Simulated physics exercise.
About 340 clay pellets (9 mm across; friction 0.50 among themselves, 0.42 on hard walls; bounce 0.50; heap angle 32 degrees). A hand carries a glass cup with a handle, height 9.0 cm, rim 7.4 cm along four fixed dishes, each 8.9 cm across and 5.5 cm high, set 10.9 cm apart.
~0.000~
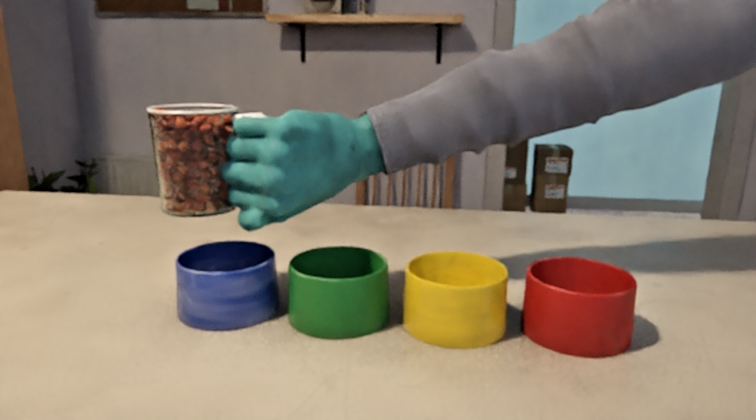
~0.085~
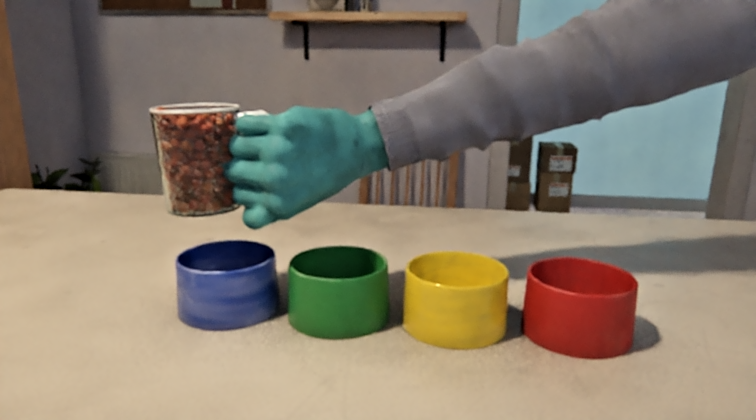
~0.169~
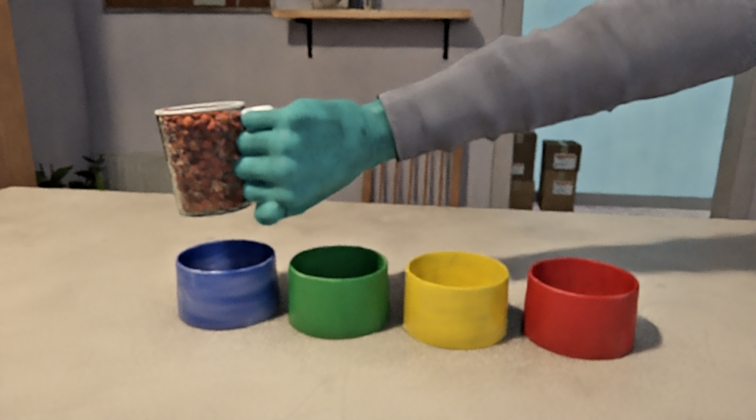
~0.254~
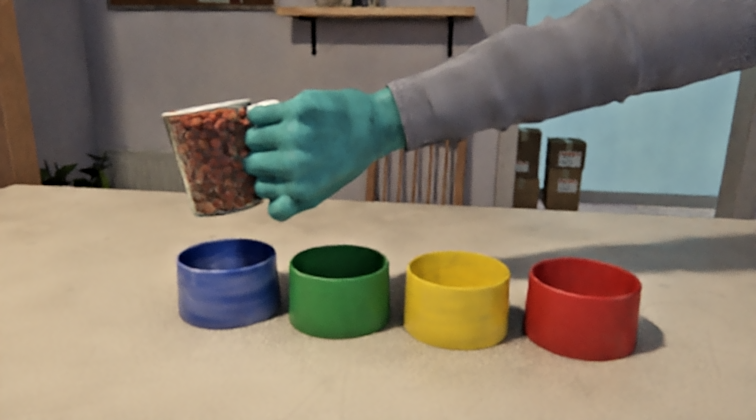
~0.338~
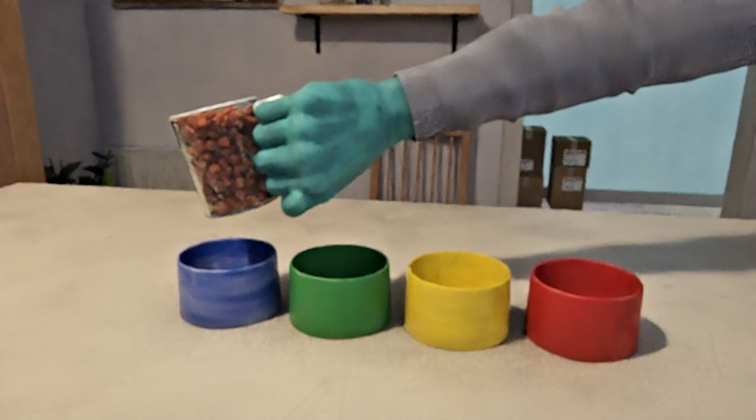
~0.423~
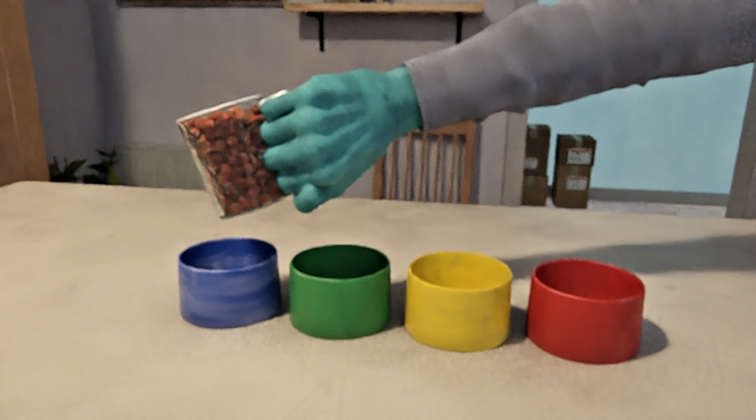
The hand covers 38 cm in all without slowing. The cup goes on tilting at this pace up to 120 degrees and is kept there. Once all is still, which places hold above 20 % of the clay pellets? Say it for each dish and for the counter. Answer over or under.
Red: Under, blue: Under, green: Over, yellow: Over, counter: Over.
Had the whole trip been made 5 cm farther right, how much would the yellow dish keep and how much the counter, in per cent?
Then: Yellow 80; counter 10.
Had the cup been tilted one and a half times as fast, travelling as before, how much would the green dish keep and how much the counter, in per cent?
Then: Green 80; counter 10.
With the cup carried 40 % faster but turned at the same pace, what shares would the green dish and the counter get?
Green 0, counter 30.
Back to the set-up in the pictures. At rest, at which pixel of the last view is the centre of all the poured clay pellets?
At about (374, 307).
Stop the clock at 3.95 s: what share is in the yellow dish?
About 30 per cent by then.
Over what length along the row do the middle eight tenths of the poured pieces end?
About 13 cm.
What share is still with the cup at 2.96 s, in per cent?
About 0 per cent.
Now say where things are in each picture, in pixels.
In the first frame, cup at (197, 159), tilt 0 degrees, lip at (154, 108), moved 0.0 cm; middle of the pieces at (197, 164); blue dish at (226, 256); green dish at (339, 262); yellow dish at (457, 269); red dish at (581, 275).
In the second frame, cup at (200, 159), tilt 2 degrees, lip at (156, 109), moved 0.3 cm; middle of the pieces at (201, 164).
In the third frame, cup at (209, 158), tilt 6 degrees, lip at (162, 111), moved 1.1 cm; middle of the pieces at (210, 163).
In the fourth frame, cup at (219, 158), tilt 10 degrees, lip at (169, 114), moved 2.0 cm; middle of the pieces at (220, 163).
In the fifth frame, cup at (229, 158), tilt 14 degrees, lip at (176, 118), moved 2.9 cm; middle of the pieces at (230, 163).
In the sixth frame, cup at (238, 158), tilt 18 degrees, lip at (184, 121), moved 3.7 cm; middle of the pieces at (240, 163); blue dish at (228, 254); green dish at (340, 262); yellow dish at (460, 270); red dish at (587, 279). The cup turns about 50 degrees a second and travels 10 cm a second.
After 1.94 s, tilt 95 degrees; cup holds 85 %, green 10 %.
Then, at 2.96 s, tilt 120 degrees; cup holds 0 %, green 45 %, yellow 30 %.
After 3.95 s, tilt 120 degrees; cup holds 0 %, green 45 %, yellow 30 %.
By 4.2 s all is still; red 0 %, blue 0 %, green 45 %, yellow 30 %, counter 25 %.
